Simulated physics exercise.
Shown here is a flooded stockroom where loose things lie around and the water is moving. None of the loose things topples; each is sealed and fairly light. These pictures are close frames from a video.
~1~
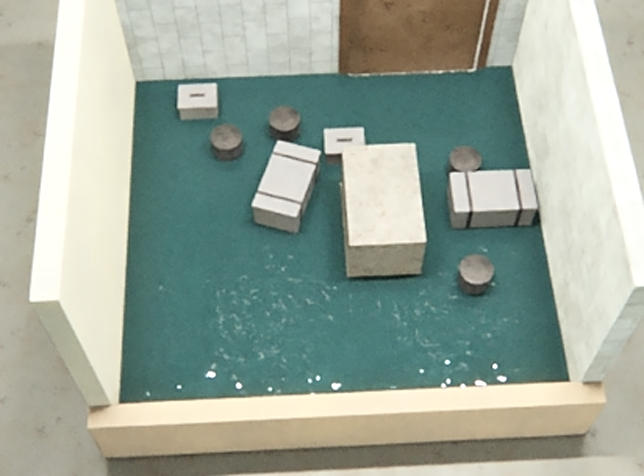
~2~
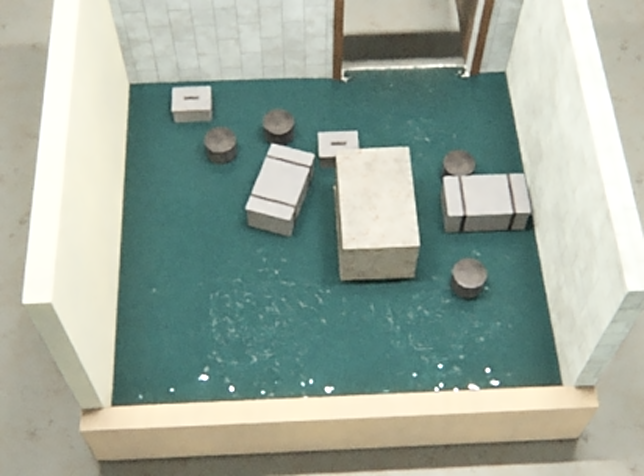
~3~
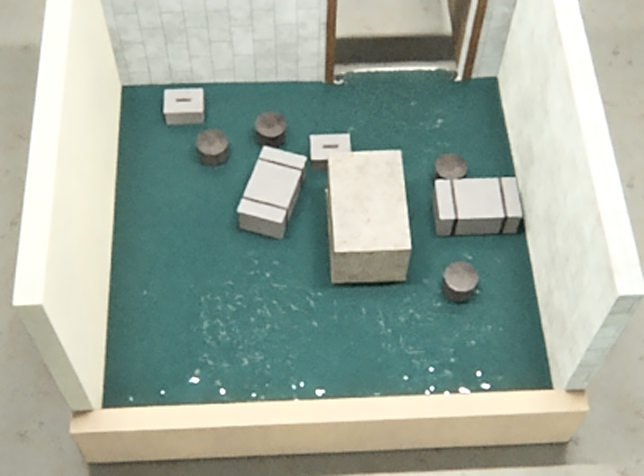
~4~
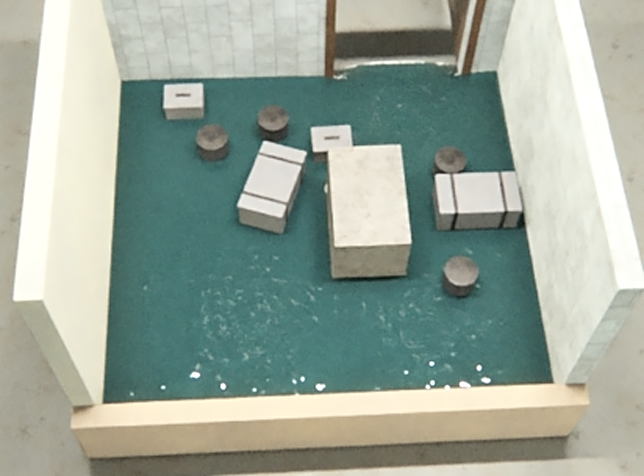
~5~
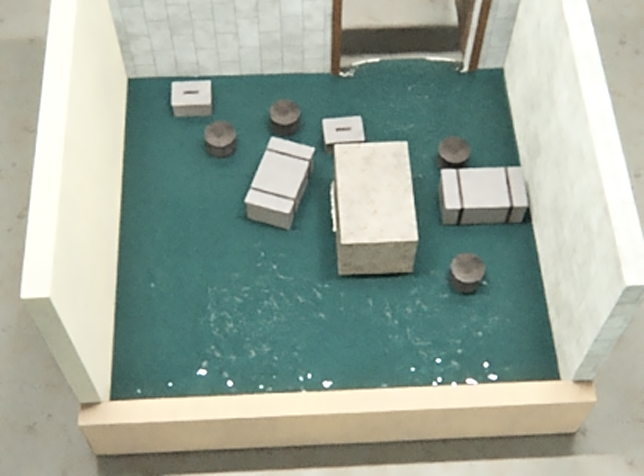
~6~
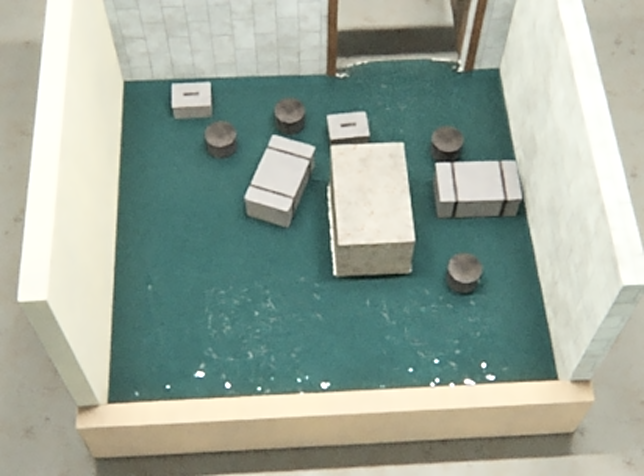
A brown door at the back of the flooded room opened, and then a small pale box and a couple of round pails drifted slightly toward the doorway while the larger blocks barely moved.
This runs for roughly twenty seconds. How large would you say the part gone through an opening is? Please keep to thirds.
What's gone ends up two thirds or over of the lot.
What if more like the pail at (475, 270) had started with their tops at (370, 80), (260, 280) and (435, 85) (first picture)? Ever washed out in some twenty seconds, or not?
First escapes, second doesn't escape, third escapes.
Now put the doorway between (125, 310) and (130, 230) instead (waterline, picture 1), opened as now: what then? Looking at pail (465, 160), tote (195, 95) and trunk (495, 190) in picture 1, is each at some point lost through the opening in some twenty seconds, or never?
Retained, lost and retained.
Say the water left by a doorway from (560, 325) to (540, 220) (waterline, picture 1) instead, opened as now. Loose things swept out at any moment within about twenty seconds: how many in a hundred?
That comes to around 50 per cent.
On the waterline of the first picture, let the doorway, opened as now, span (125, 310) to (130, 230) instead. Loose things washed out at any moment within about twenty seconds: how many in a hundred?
Roughly 60 in a hundred.
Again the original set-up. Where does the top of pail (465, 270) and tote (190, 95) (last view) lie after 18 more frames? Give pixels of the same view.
Approximately (436, 135) for the first and (355, 71) for the second.
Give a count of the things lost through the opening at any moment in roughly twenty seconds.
Tally: 8.
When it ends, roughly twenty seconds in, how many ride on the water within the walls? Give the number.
I count 0.
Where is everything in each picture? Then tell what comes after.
The first frame shows a pail at (466, 159) floats; a tote at (345, 140), afloat; 0 of 8 have shifted.
The second frame shows a pail at (460, 163), afloat; a tote at (339, 144), afloat; 0 of 8 have shifted.
The third frame shows a pail at (451, 167), afloat; a tote at (331, 147) floats; 0 of 8 have shifted.
The fourth frame shows a pail at (451, 160) floats; a tote at (332, 138) floats, close to its start; 1 of 8 have shifted.
The fifth frame shows a pail at (455, 150) floats, close to its start; a tote at (343, 130), afloat, close to its start; 3 of 8 have shifted.
The sixth frame shows a pail at (448, 139), afloat, close to its start; a tote at (348, 125), afloat, close to its start; 7 of 8 have shifted.
A moment on, 0 of 8 are out; 8 afloat.
Next, 6 of 8 are out; 2 afloat.
Later, 8 of 8 are out; 0 afloat.
In the end, 8 of 8 are out; 0 afloat.
